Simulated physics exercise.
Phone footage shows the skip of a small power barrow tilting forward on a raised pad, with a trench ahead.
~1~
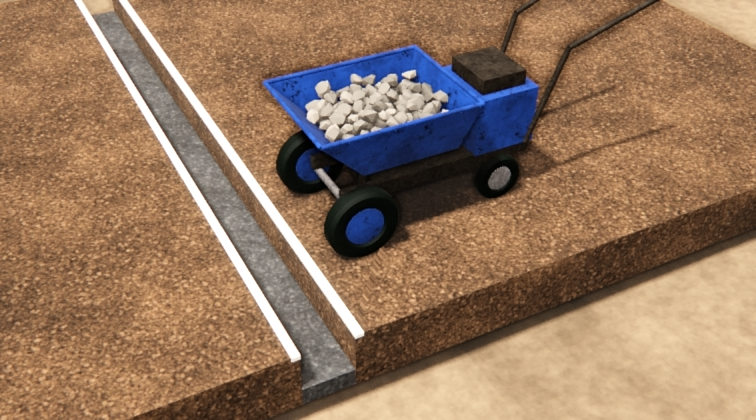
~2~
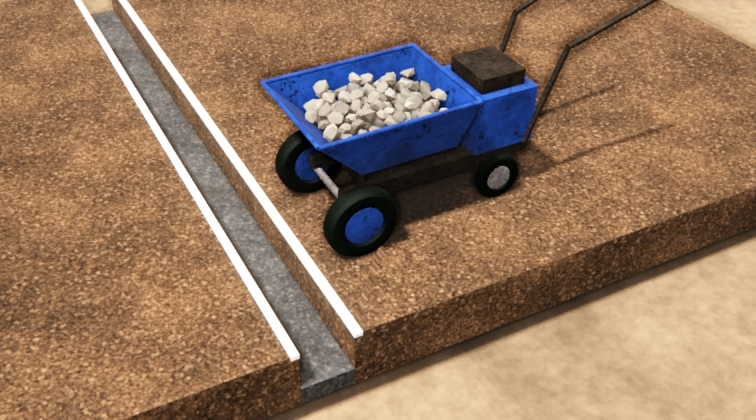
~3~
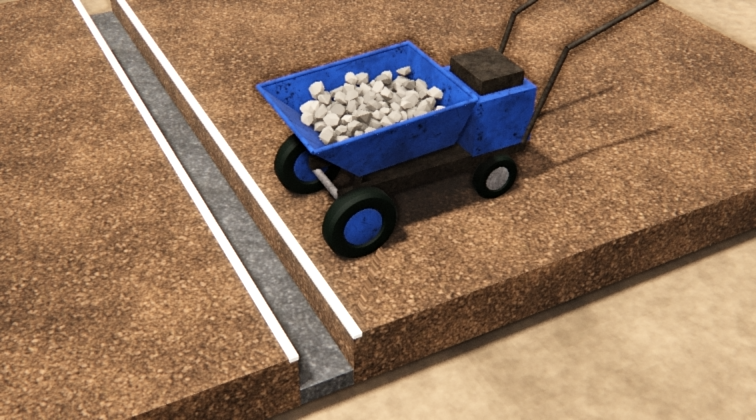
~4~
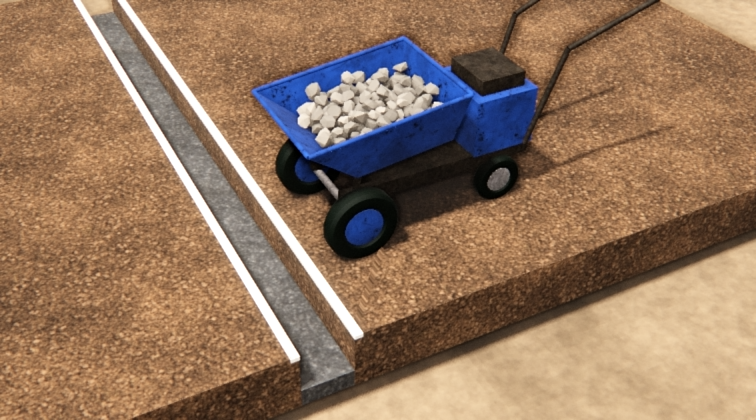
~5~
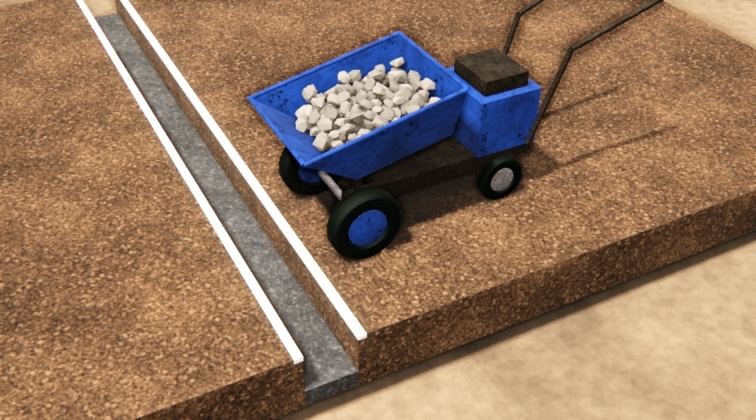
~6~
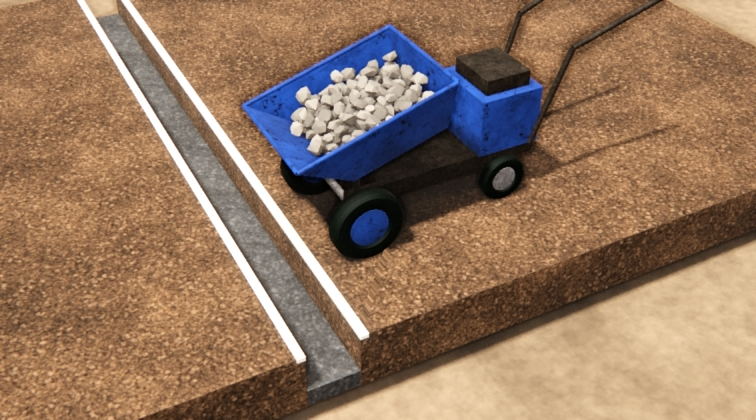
The blue skip of a small power barrow, loaded with pale broken stones, starts level and gradually tilts forward, its front lip lowering toward the left while the wheels stay beside a narrow, white-edged trench in the brown raised pad.
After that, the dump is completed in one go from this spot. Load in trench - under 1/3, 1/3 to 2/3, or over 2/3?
From what I can see, the trench share stays below a third.
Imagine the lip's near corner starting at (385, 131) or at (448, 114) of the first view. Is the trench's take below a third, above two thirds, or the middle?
Try 1, over two thirds; try 2, below one third.
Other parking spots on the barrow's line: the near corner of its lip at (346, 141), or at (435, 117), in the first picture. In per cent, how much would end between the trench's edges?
Some 70 in a hundred, then some 30 in a hundred.
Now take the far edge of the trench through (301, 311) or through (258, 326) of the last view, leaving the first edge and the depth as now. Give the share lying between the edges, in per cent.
0 %, 40 %.
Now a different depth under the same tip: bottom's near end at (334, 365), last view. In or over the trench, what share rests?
Estimate: Approx. 0 %.
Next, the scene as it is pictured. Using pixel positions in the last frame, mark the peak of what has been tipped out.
Around (198, 231).
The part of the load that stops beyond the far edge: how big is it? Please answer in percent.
70 percent.
Just after the last frame, skip tipped steeply; every one in the skip.
A moment on, skip tipped right over; roughly two thirds in the skip; roughly a third beyond it; just a few falling.
Further on, skip tipped right over; roughly a quarter in the skip; just a few in or heaped over the trench; roughly two thirds beyond it.
When it is over, skip tipped right over; roughly a third in the skip; just a few in or heaped over the trench; roughly two thirds beyond it.
